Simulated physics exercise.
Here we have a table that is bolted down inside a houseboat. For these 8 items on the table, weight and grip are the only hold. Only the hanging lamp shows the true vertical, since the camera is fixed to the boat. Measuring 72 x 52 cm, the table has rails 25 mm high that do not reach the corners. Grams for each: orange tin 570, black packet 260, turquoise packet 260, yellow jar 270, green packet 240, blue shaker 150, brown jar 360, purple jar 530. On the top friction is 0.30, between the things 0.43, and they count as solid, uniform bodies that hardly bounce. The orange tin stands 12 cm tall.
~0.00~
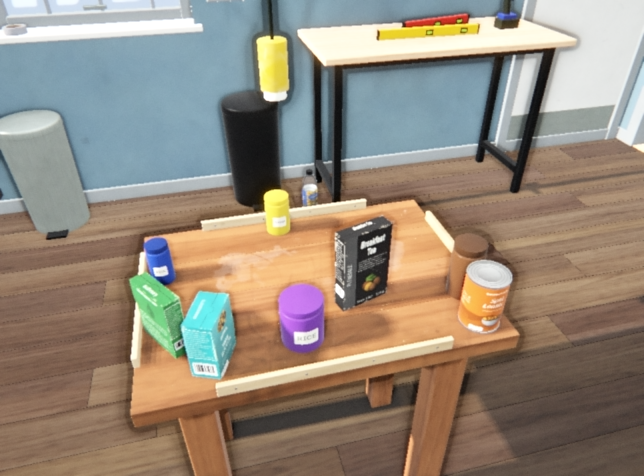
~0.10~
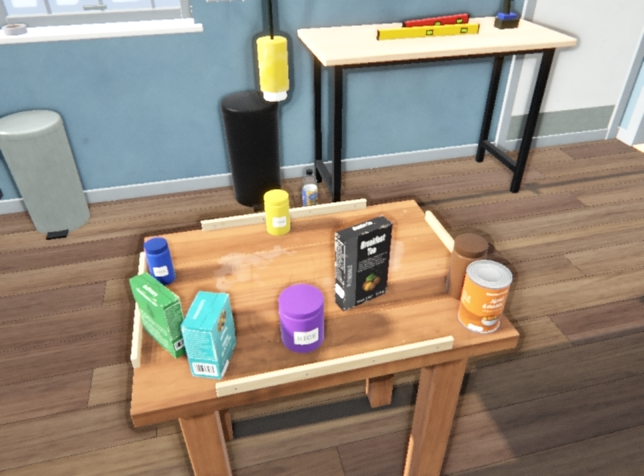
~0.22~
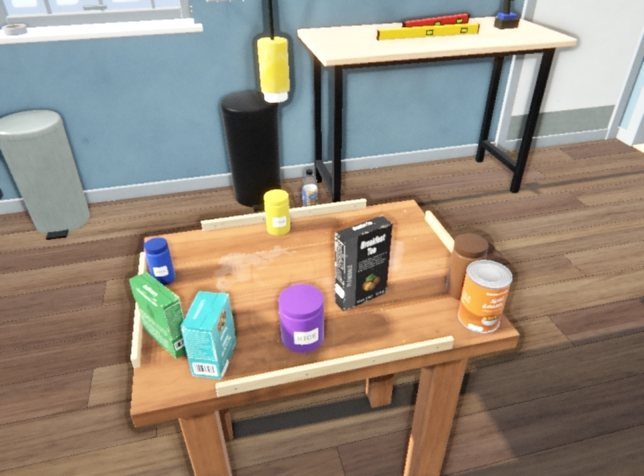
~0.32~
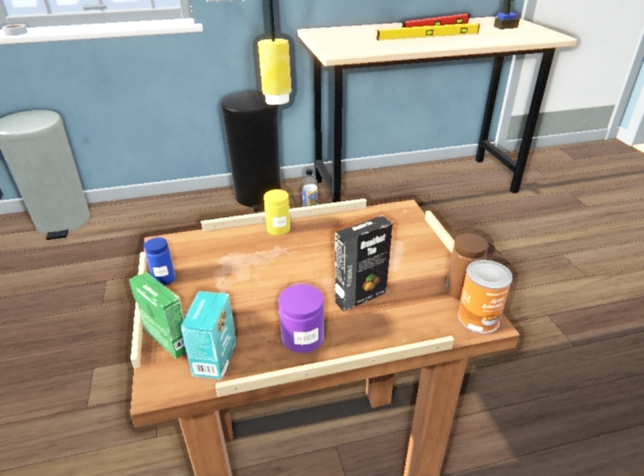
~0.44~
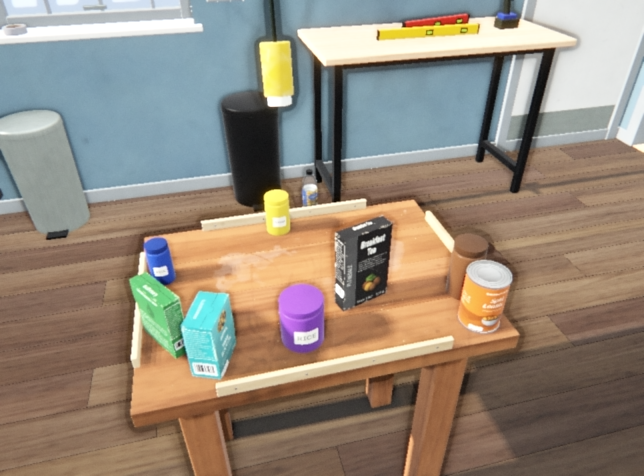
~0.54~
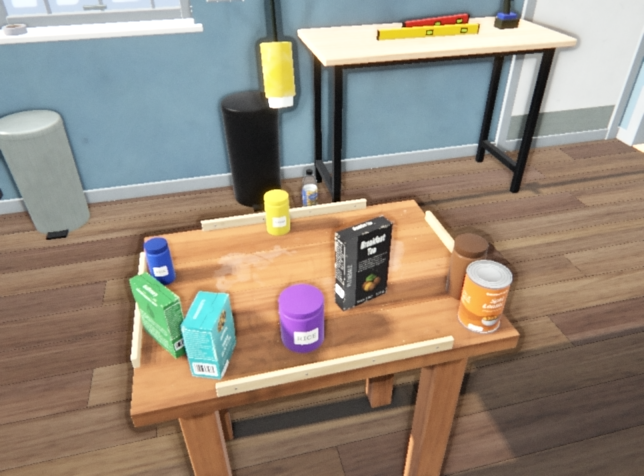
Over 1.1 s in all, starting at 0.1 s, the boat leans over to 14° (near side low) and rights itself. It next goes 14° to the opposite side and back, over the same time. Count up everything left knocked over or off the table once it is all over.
The total is one.
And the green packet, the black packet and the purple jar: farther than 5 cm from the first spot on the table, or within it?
Well, the green packet remains where it was; the black packet winds up somewhere else; and the purple jar remains where it was.
After 0.94 s, floor tilted 6°, near side down; black packet 32° off its base near (377, 280).
After 1.04 s, floor tilted 3°, near side down; black packet 71° off its base near (391, 310).
In the end (2.8 s), toppled on the table, black packet; the other 7 under 5 cm from the start. In the last view, orange tin near (484, 297), black packet near (393, 313).
